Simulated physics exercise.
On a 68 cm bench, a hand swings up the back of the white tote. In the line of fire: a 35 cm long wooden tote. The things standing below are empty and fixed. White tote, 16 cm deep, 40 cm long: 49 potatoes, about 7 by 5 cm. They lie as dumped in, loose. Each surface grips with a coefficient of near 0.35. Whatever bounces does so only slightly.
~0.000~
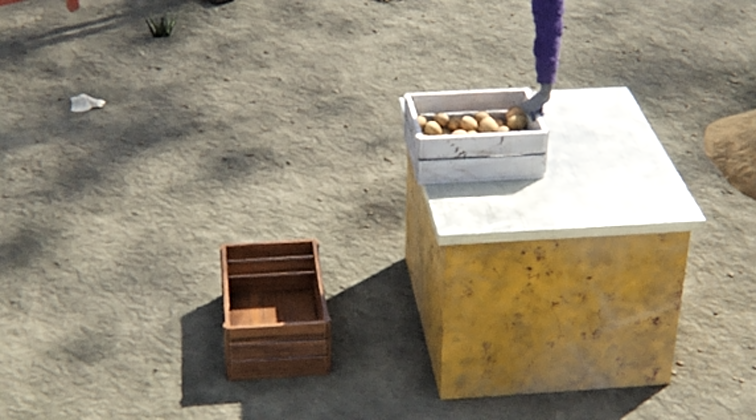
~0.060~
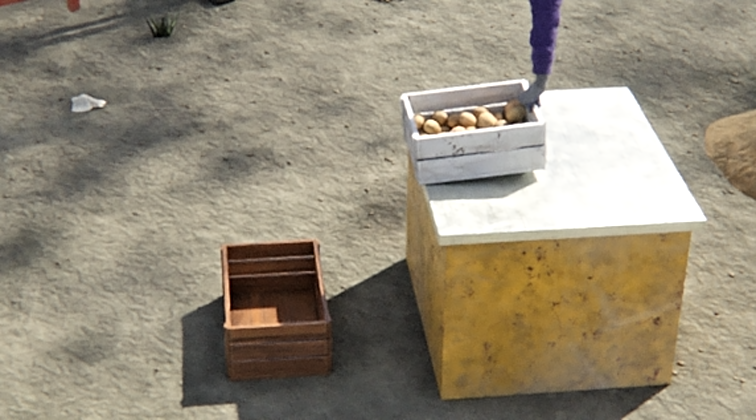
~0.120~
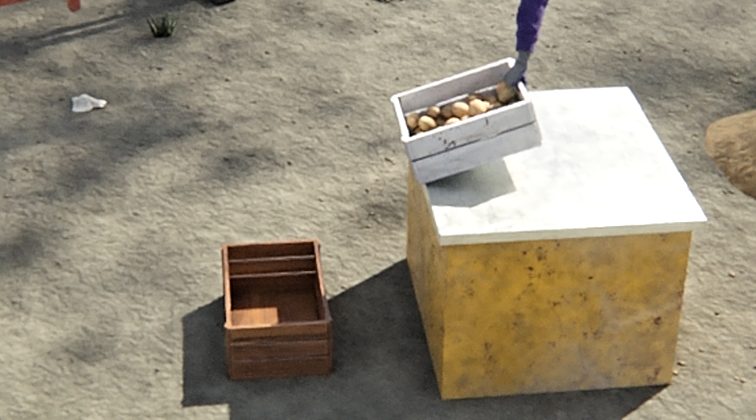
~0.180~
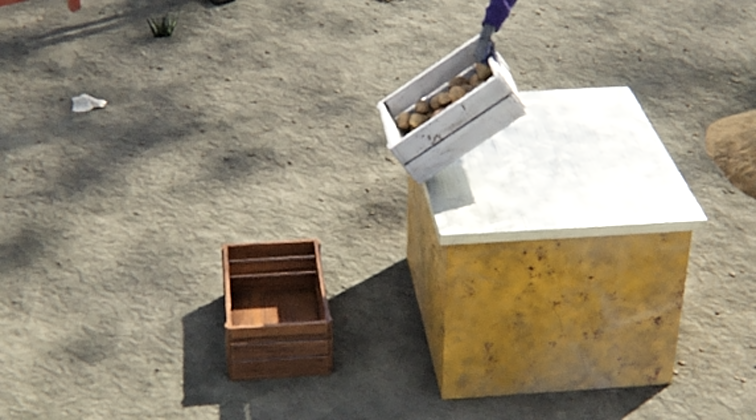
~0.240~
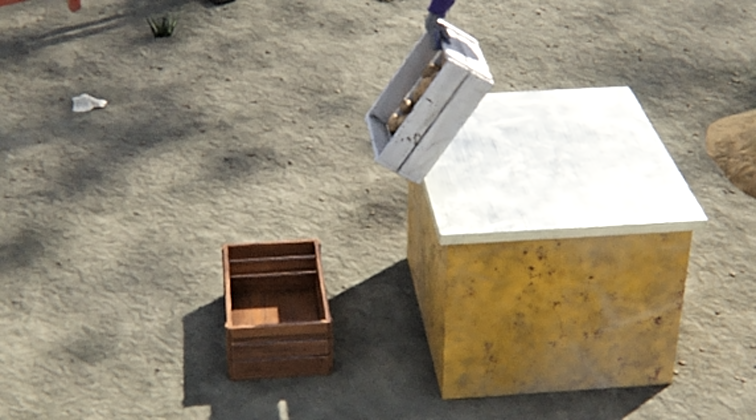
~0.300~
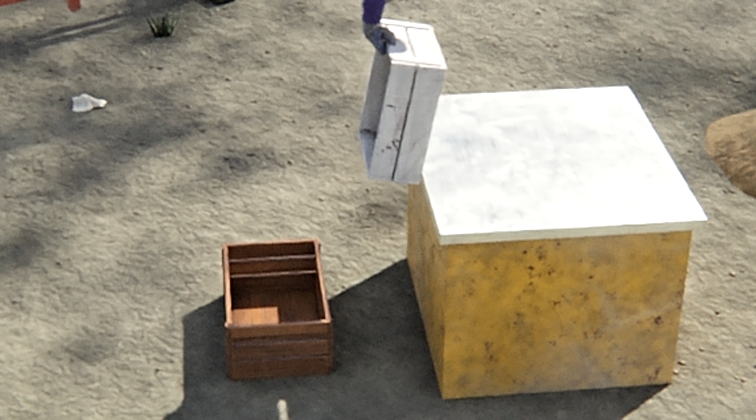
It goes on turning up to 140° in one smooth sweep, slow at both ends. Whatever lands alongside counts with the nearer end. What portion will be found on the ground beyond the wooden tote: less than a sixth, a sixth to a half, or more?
Ground beyond the wooden tote: Between one sixth and one half.
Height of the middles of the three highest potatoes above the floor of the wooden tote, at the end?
10 cm or thereabouts.
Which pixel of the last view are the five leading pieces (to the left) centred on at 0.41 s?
Somewhere near pixel (327, 94).
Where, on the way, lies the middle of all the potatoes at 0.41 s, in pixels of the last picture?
You'd find the load's middle at roughly (358, 119).
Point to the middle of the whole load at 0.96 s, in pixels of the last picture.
Roughly at pixel (250, 319).
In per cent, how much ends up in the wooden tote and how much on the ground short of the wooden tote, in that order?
The shares come out near 45 and 20 in a hundred.
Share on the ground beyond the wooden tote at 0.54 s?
Close to 0 in a hundred.
After 0.41 s, tilt 117°; 49 still in the white tote.
After 0.54 s, tilt 140°; 5 still in the white tote and 44 in the air.
After 0.72 s, tilt 140°; 19 in the wooden tote, 2 on the ground short of the wooden tote, 10 on the ground beyond the wooden tote and 18 in the air.
Outcome (at 0.96 s), 23 in the wooden tote, 9 on the ground short of the wooden tote and 17 on the ground beyond the wooden tote. Asked share, 17 of 49, 35 per cent.
